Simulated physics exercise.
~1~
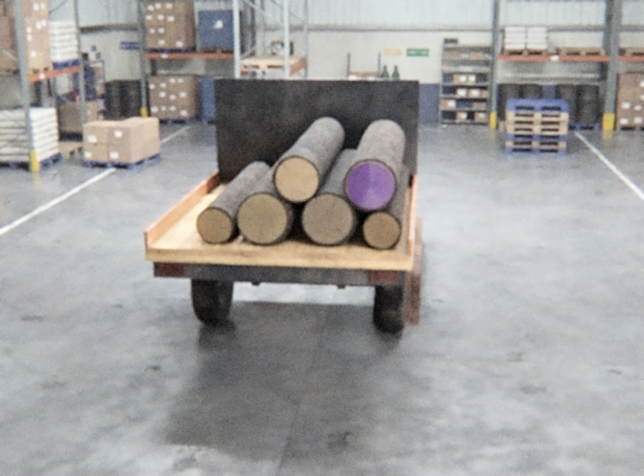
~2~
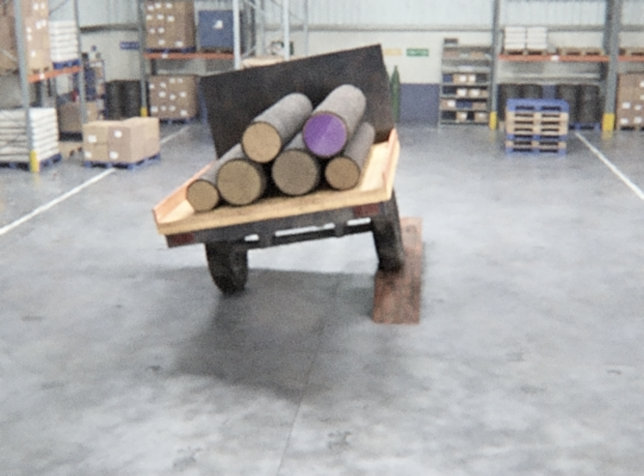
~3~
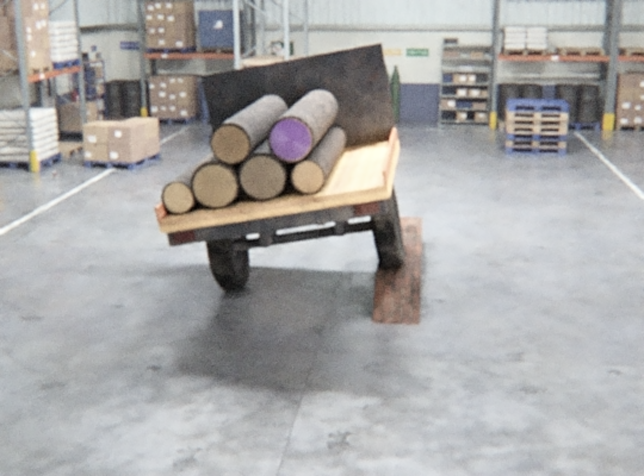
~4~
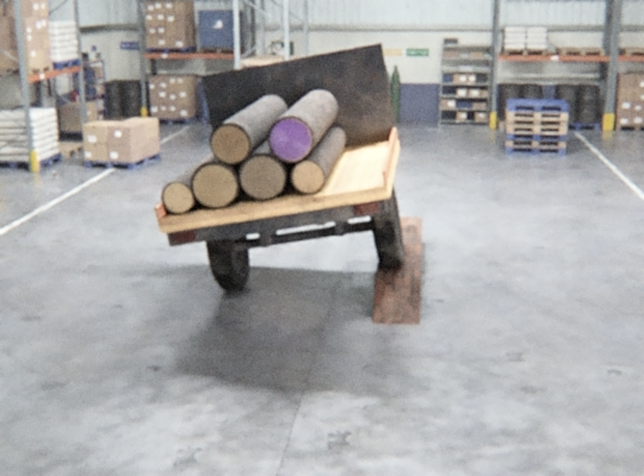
A flat trailer carrying six loose logs rode up onto a low reddish block with its right wheel and tilted left, and the logs shifted toward the lower side, where they settled with the purple one still on top of the others.
